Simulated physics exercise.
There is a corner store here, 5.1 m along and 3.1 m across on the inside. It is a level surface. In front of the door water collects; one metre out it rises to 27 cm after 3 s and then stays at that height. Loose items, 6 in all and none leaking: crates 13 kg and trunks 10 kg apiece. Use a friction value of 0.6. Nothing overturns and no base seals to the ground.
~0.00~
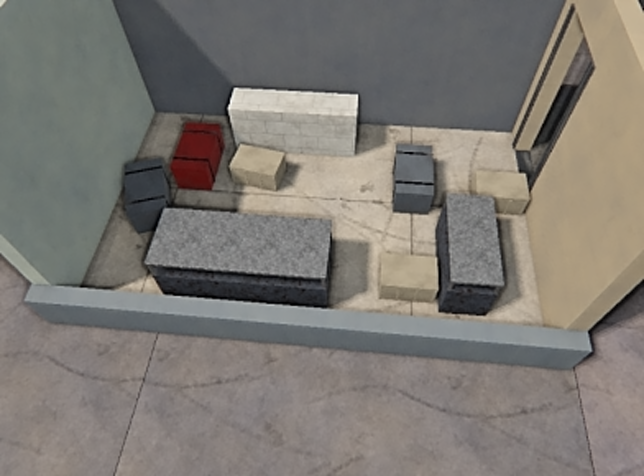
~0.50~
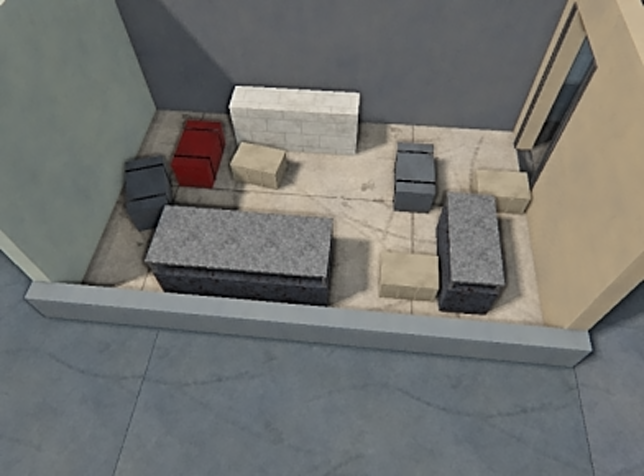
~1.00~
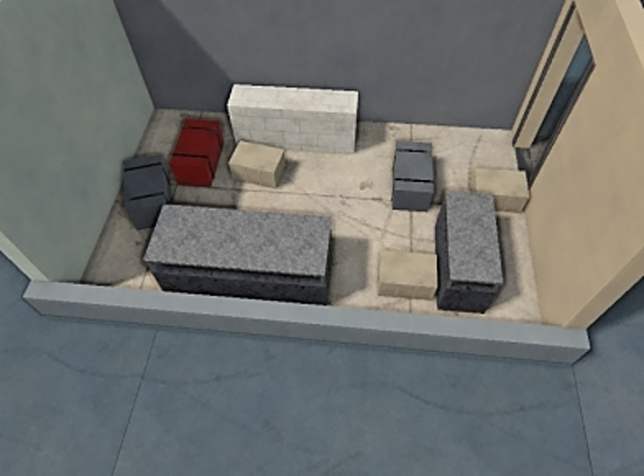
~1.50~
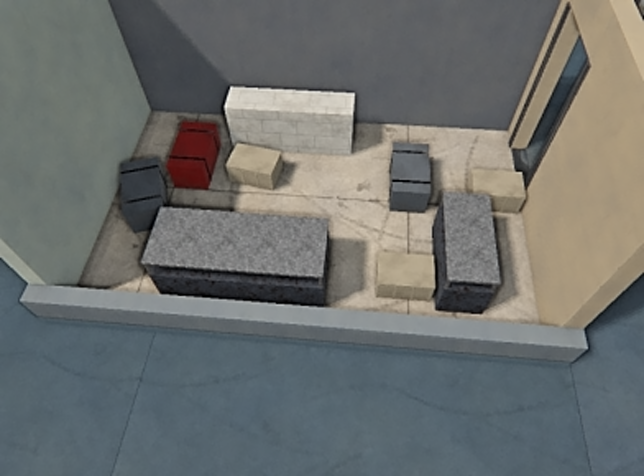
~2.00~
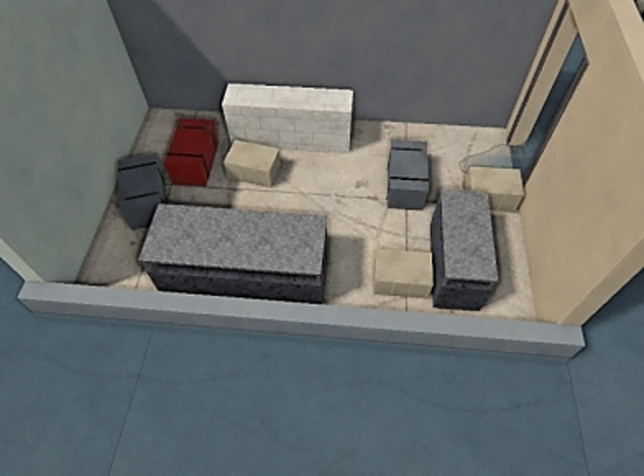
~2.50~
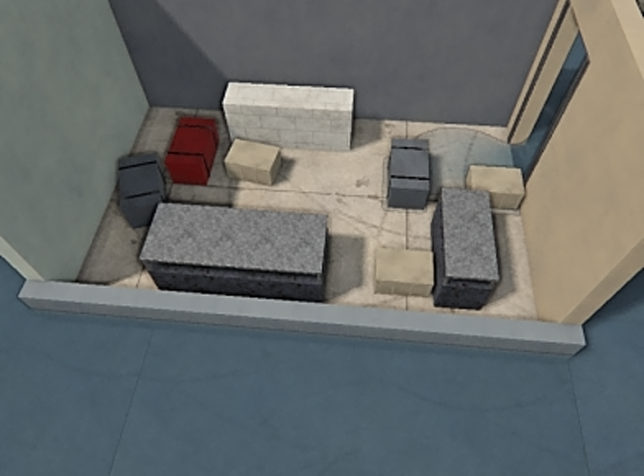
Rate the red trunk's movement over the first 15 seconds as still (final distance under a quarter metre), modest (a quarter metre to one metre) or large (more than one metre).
The rating is modest.
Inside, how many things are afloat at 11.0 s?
By my count, 5.
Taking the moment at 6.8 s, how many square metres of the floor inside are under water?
Wet: Near 13 m2.
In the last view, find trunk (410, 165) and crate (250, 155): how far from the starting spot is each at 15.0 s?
200 cm and 80 cm respectively.
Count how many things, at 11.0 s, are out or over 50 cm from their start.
2.
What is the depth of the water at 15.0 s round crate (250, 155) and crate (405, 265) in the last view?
I'd put it at 16 cm and 12 cm respectively.
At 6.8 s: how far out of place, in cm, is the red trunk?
40 cm, give or take.
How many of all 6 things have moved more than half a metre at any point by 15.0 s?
Total: 6.
After 3.5 s the red trunk is near (190, 140), 0.0 m from its start, aground; 0 afloat.
After 6.8 s the red trunk is near (158, 135), 0.4 m from its start, afloat; 3 afloat.
After 11.0 s the red trunk is near (184, 119), 0.3 m from its start, afloat; 5 afloat.
After 15.0 s the red trunk is near (237, 151), 0.7 m from its start, afloat; 6 afloat.
